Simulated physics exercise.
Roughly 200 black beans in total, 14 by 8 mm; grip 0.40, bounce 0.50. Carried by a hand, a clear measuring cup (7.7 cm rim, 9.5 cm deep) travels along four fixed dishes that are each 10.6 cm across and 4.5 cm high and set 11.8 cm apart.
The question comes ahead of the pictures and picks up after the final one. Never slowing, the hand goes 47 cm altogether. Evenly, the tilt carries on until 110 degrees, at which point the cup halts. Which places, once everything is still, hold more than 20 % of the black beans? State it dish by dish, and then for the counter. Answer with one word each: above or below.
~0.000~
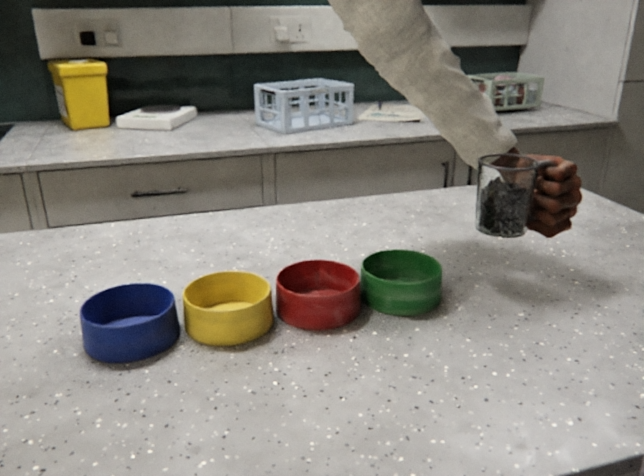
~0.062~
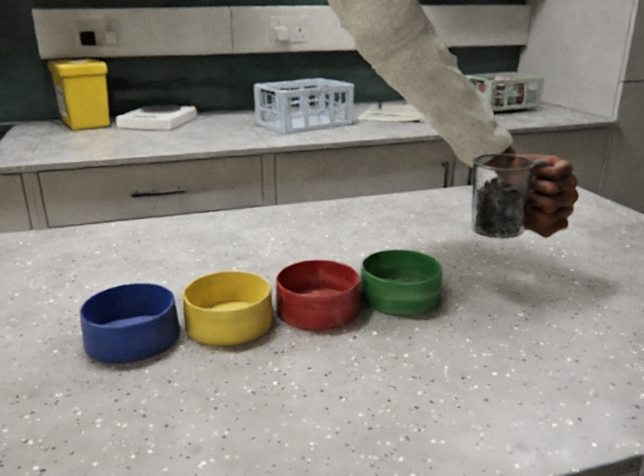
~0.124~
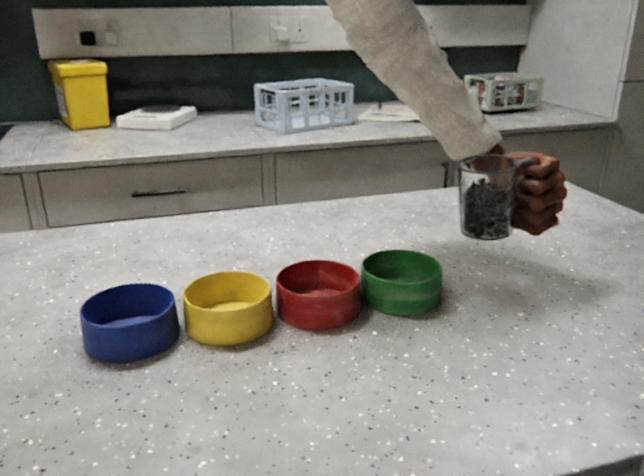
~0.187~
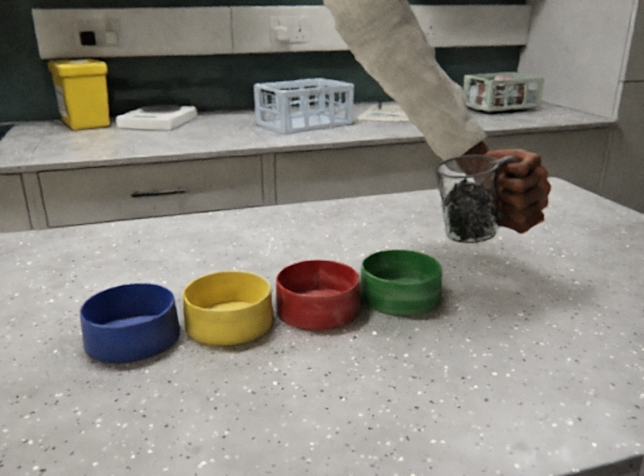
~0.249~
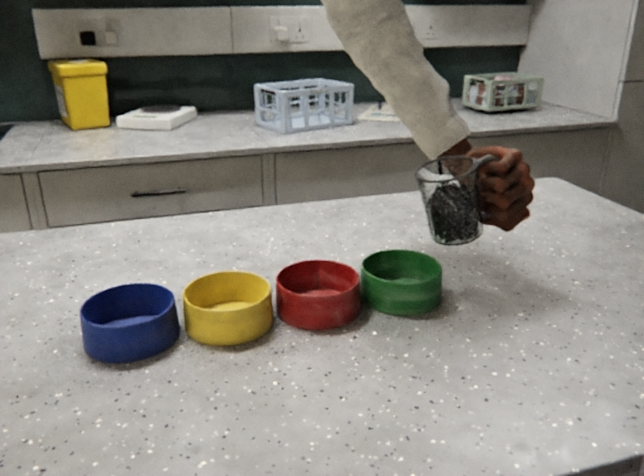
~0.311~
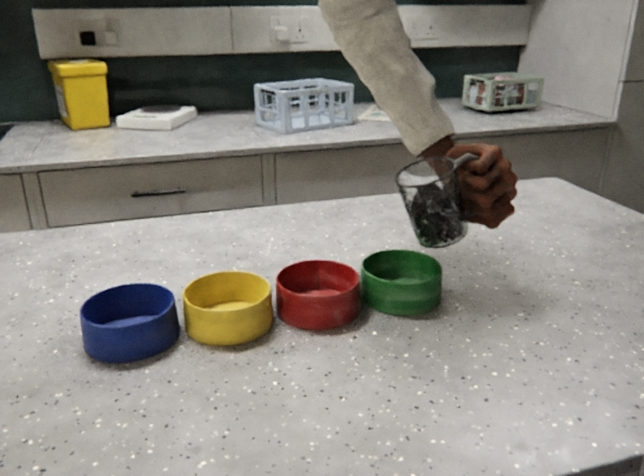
Red dish below, blue dish above, green dish below, yellow dish below, counter below.
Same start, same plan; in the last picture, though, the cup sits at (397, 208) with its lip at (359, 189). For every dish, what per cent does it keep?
Kept per dish: Red = 0, blue = 100, green = 0, yellow = 0.
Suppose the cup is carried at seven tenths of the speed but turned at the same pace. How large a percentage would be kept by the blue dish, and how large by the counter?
Shares - blue 90, counter 10.
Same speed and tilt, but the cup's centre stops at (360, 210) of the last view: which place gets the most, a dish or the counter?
The largest share goes to red.
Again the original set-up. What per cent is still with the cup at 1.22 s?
I'd put it at roughly 100 per cent.
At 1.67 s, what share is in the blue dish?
Close to 50 per cent at that point.
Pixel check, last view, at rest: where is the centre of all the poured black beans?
Around (120, 324).
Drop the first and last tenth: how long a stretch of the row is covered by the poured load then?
It spans roughly 6 centimetres along the row.
After 0.85 s, tilt 62 degrees; cup holds 100 %.
After 1.22 s, tilt 91 degrees; cup holds 100 %.
Then, at 1.67 s, tilt 110 degrees; cup holds 45 %, blue 50 %.
At rest (2.9 s), red 0 %, blue 95 %, green 0 %, yellow 0 %, counter 5 %.
